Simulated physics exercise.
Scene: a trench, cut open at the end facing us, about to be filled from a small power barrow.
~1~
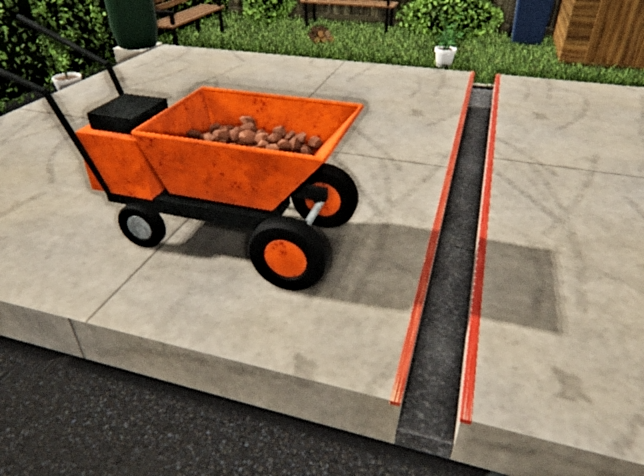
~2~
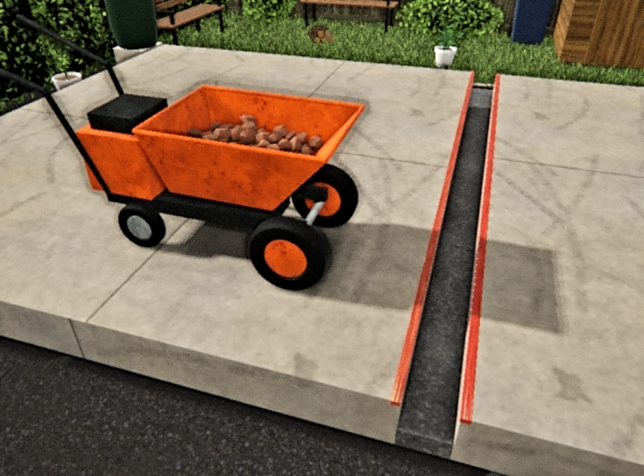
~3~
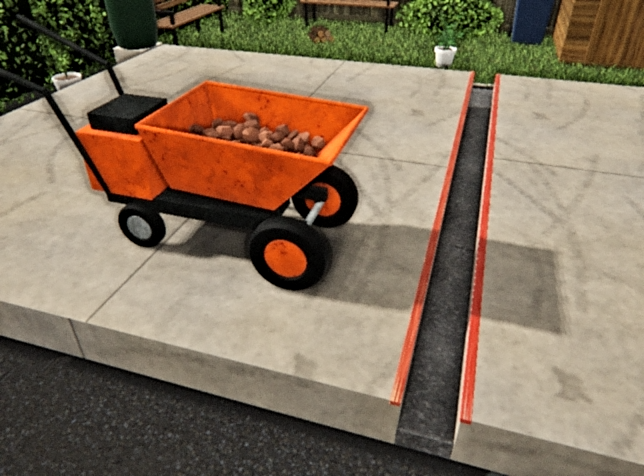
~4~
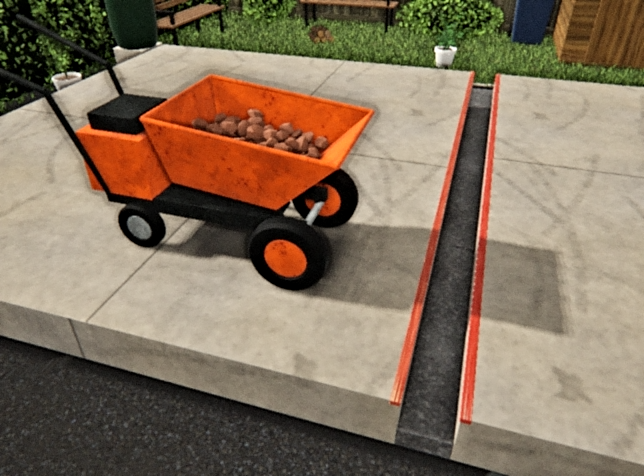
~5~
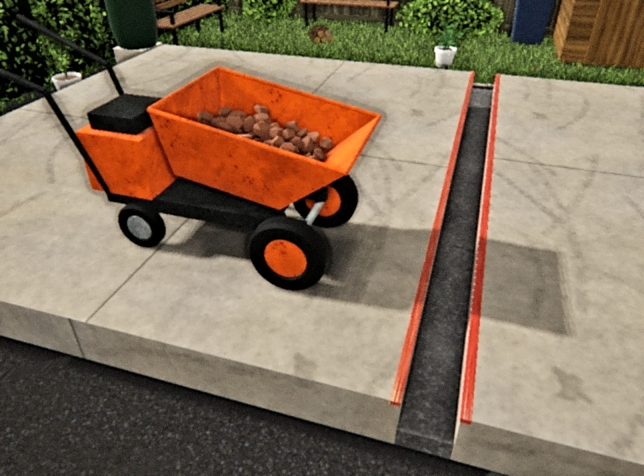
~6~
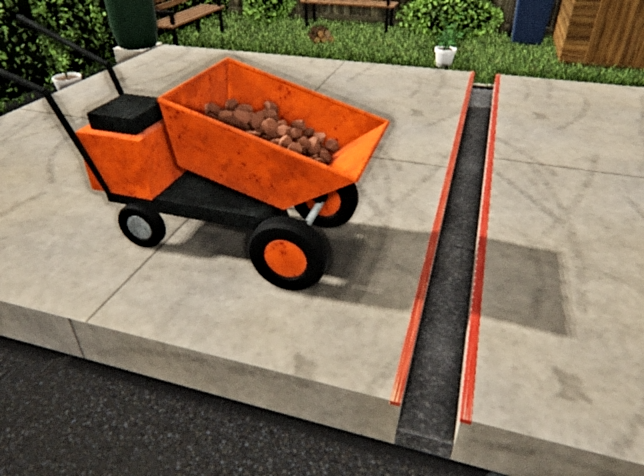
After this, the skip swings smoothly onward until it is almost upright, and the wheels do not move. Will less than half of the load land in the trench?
No, the trench is going to be left with upwards of half the load.
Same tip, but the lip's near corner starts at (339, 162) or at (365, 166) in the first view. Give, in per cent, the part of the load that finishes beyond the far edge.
The first spot yields roughly 10 percent, the second roughly 40 percent.
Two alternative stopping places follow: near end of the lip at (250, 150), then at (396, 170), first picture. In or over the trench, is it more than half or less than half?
Respectively: A smaller portion, a smaller portion.
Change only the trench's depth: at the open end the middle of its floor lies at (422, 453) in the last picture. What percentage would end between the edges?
The share would be around 100 per cent.
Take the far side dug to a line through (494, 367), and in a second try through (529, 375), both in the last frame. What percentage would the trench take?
Lab note: Try one 90 per cent, try two 100 per cent.
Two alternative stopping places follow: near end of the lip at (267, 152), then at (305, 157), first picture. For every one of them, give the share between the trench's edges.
The share would be near 30 percent, and then near 70 percent.
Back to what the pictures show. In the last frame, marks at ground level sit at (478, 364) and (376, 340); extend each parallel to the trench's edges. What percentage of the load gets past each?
Estimate, first then second: 0 %, 100 %.
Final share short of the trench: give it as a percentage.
Result: Some 15 % of the load.
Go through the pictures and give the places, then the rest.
The first picture shows lip of the skip at (324, 160), level; top of the load at (229, 149), lumps of rubble; first edge of the trench at (408, 347); far edge at (471, 361), the trench under half as wide as the skip, and about as deep as wide.
The second picture shows lip of the skip at (325, 161), level; top of the load at (230, 148).
The third picture shows lip of the skip at (330, 163), tipped barely; top of the load at (232, 146).
The fourth picture shows lip of the skip at (337, 167), tipped a little; top of the load at (230, 146).
The fifth picture shows lip of the skip at (346, 173), tipped a little; top of the load at (224, 128).
The sixth picture shows lip of the skip at (356, 180), tipped clearly; top of the load at (241, 129); first edge of the trench at (408, 347); far edge at (471, 361).
Soon after the last picture, skip tipped steeply; all in the skip.
A little later, skip tipped steeply; nearly all in the skip; a stray few short of the trench; a stray few in or heaped over the trench.
Later still, skip tipped right over; a small part in the skip; a small part short of the trench; most in or heaped over the trench; a stray few beyond it.
At rest, skip tipped right over; a stray few in the skip; a small part short of the trench; most in or heaped over the trench; a stray few beyond it.
